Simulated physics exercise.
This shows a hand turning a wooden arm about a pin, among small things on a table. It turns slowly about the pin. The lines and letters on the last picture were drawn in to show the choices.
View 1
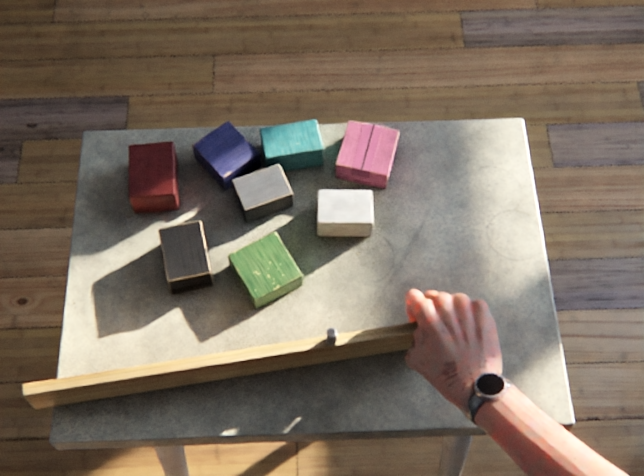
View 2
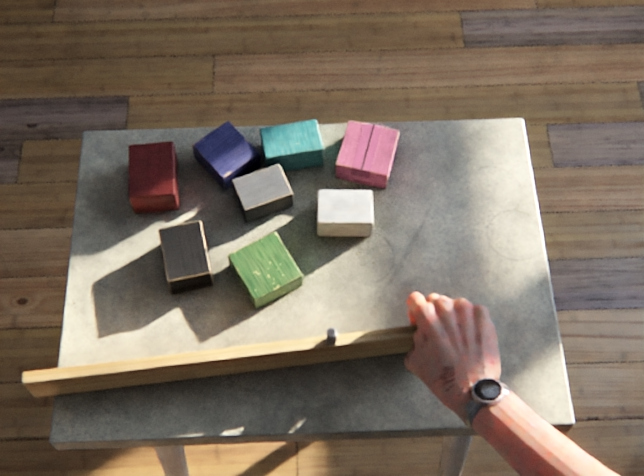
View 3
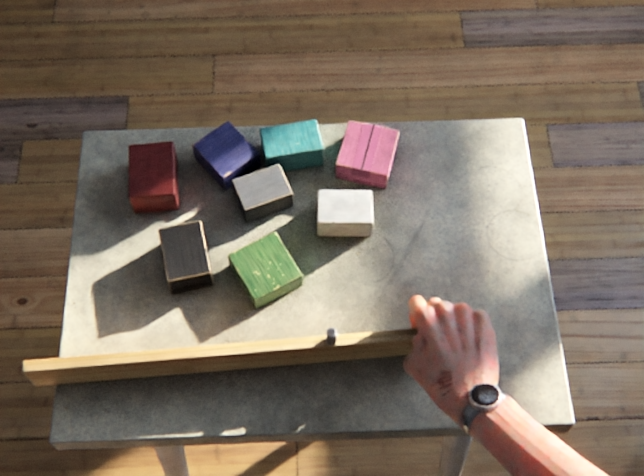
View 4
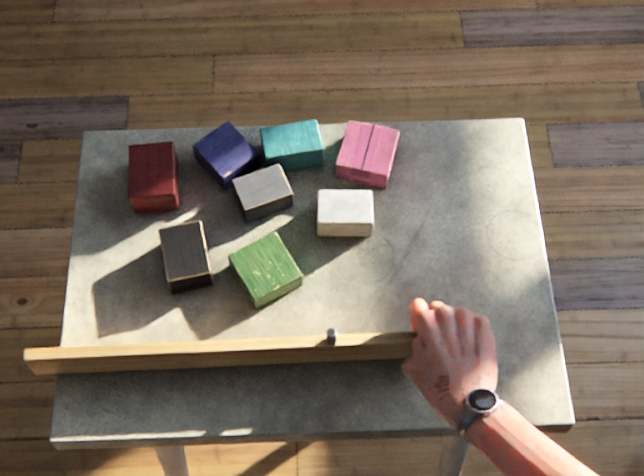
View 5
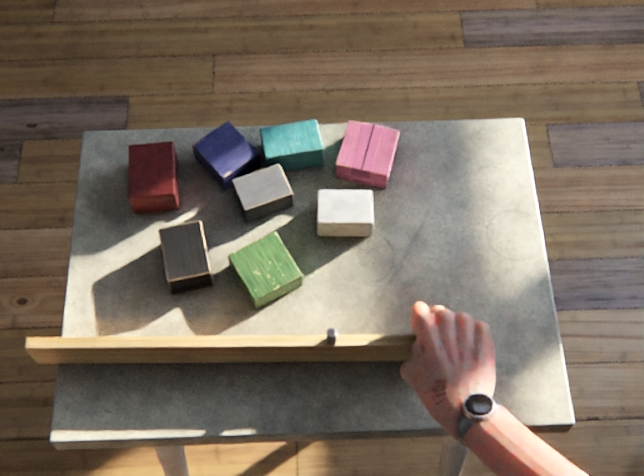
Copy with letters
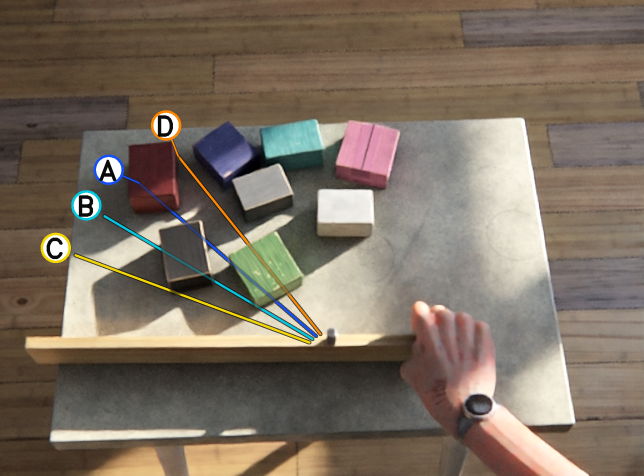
In this clip, a hand wearing a watch slowly turns a wooden arm clockwise about a pin on a table, its left end swinging slightly upward toward the colored blocks, which stay still, as the hand edges downward.
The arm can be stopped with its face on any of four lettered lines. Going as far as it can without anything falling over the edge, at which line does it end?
Nothing falls up to D.
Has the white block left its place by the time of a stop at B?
No.
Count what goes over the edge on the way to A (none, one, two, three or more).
By then, none.
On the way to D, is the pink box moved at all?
No.
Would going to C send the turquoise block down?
No.
On the marked copy, A at (224, 256); B at (204, 275); C at (190, 298); D at (246, 241).
With D. Early on, arm (186, 293); turquoise block (292, 147); blue block (227, 155).
Further on, arm (214, 252); red block (161, 169); black block (209, 215).
At the end, arm (242, 229); red block (188, 131); turquoise block (310, 132); nothing has fallen.
As for the rest, A is safe but short; B is safe but short; C is safe but short.
